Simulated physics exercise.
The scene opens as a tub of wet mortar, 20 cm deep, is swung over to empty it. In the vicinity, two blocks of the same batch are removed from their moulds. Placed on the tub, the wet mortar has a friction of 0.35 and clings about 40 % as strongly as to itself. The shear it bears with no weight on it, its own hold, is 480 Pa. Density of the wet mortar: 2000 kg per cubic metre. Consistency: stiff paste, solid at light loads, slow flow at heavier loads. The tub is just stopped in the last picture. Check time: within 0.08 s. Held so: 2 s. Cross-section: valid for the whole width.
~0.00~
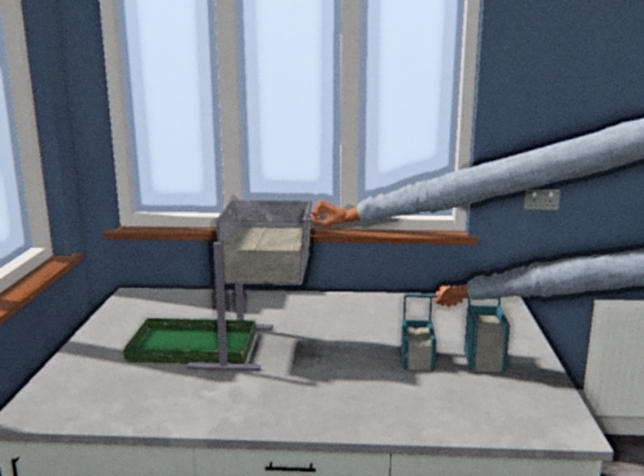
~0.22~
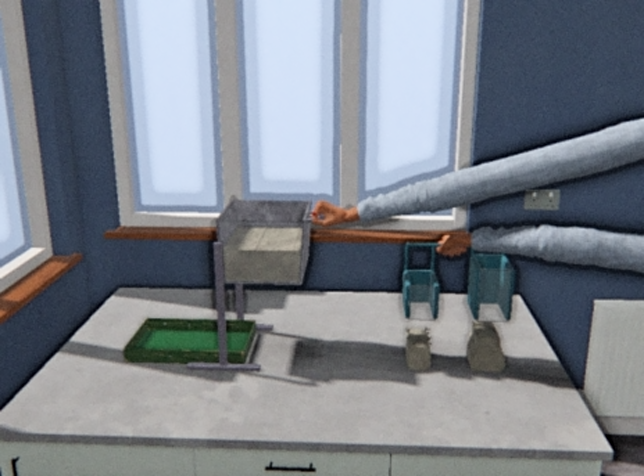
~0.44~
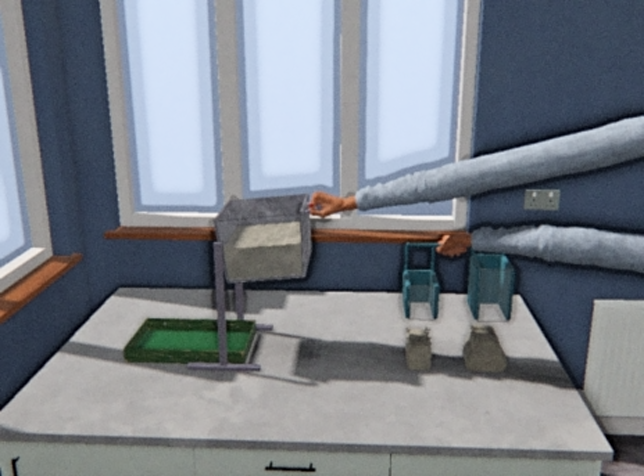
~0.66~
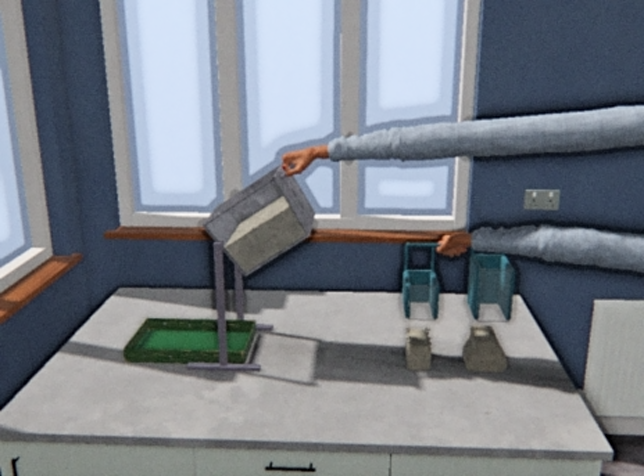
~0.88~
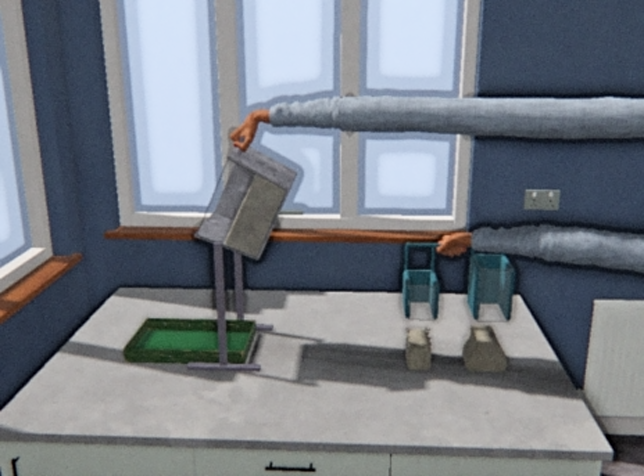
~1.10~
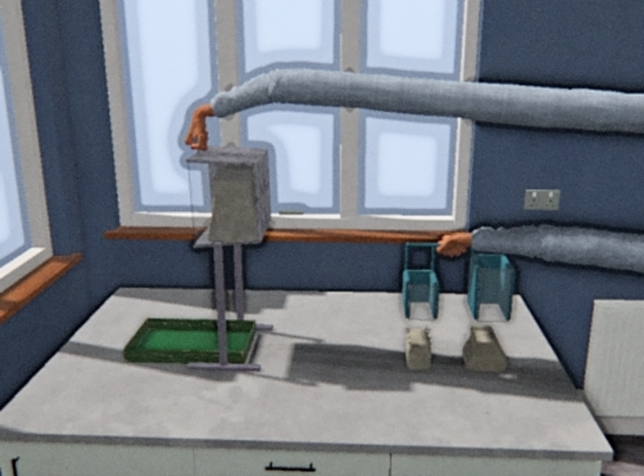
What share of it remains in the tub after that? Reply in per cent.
50 %.
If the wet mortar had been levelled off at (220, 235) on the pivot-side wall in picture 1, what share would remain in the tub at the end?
40 %.
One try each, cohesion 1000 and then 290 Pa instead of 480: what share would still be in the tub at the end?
Going in order, it's 50 % and then 45 %.
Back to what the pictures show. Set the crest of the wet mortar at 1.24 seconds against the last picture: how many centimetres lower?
Around 6 cm below its level in the last picture.
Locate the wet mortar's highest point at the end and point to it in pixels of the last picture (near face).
I'd say it peaks at roughly (239, 217) in the last picture.
After 1.24 s, the tub is at 91 degrees and holds 95 %.
After 1.41 s, the tub is at 91 degrees and holds 62 %.
After 1.58 s, the tub is at 91 degrees and holds 51 %.
After 1.75 s, the tub is at 91 degrees and holds 50 %.
After 3.10 s, at the end, the tub is at 91 degrees and holds 50 %.
